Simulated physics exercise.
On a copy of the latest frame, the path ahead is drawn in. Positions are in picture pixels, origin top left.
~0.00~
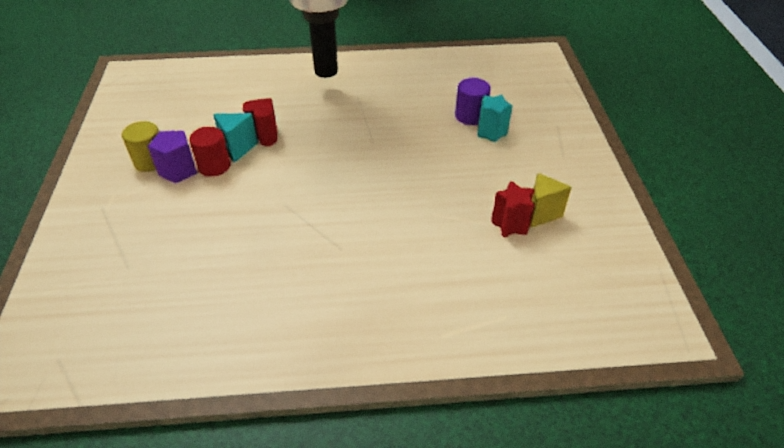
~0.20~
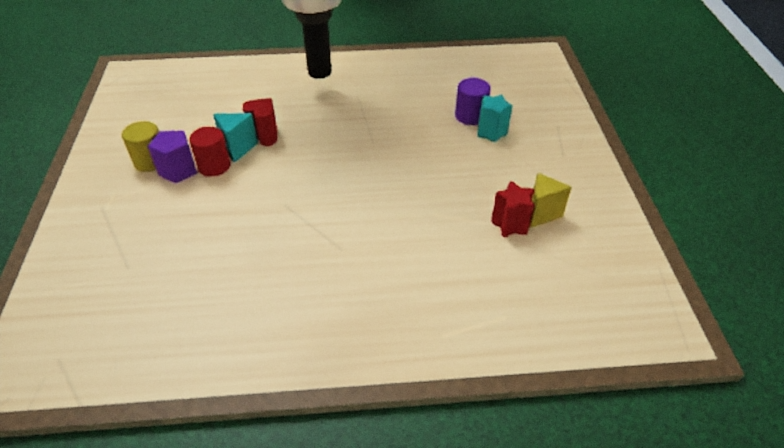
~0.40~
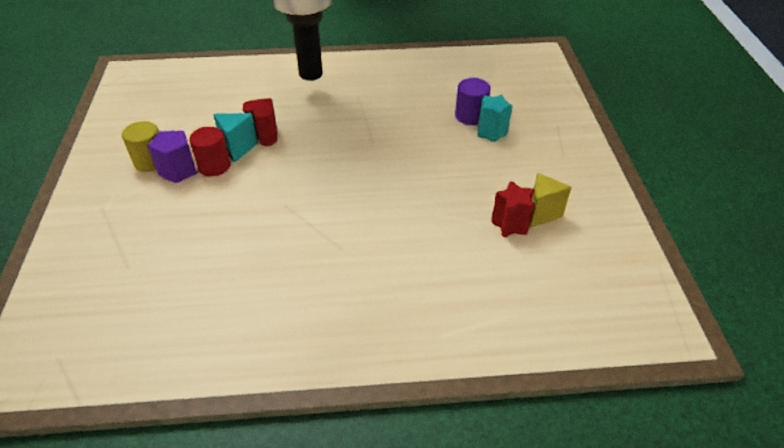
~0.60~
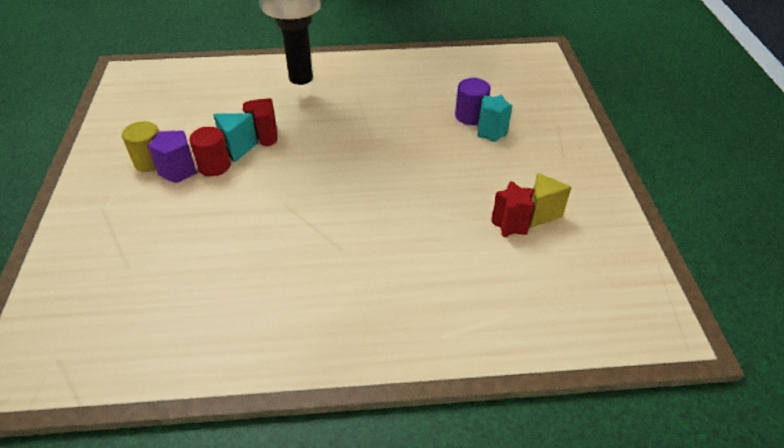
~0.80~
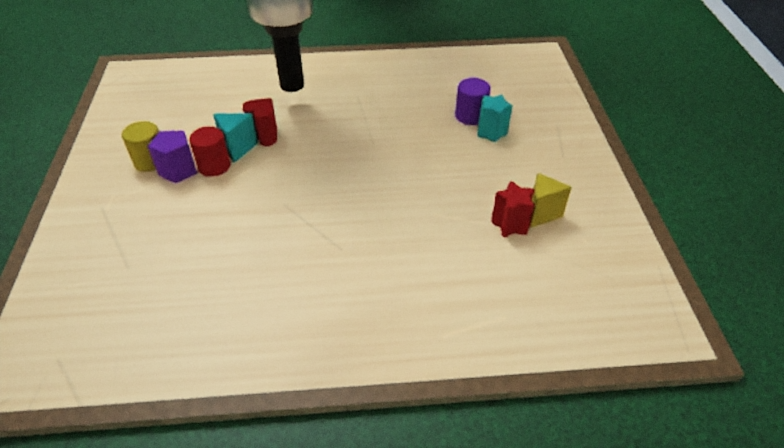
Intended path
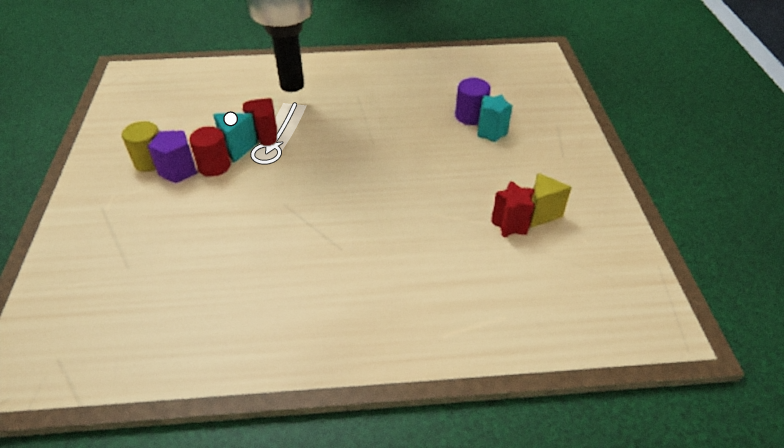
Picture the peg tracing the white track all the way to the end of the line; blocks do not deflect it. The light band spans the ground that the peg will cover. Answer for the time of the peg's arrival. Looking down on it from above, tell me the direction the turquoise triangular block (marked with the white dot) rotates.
Looking down: Anticlockwise.
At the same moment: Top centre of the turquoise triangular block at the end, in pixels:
By then it is at (201, 129).
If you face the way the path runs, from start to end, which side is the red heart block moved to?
Right-hand side.
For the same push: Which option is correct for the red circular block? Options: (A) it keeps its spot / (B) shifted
The one that fits is B, shifted.
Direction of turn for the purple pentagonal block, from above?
Watching from overhead, you'd notice the purple pentagonal block rotating clockwise.
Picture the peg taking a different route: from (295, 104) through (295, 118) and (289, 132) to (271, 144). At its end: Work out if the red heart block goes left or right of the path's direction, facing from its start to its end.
My prediction: Rightwards.
Path on the board, from (295, 104) by way of (283, 128) to (266, 153); the dot is on the turquoise triangular block.
What follows on the original path. Halfway along, peg (279, 110); red circular block (202, 138); turquoise triangular block (225, 123); red heart block (252, 112).
At the end, peg (262, 135); purple pentagonal block (161, 144), turned 30° clockwise; red circular block (194, 148); turquoise triangular block (201, 129), turned 60° anticlockwise; red heart block (233, 123), turned 90° clockwise.
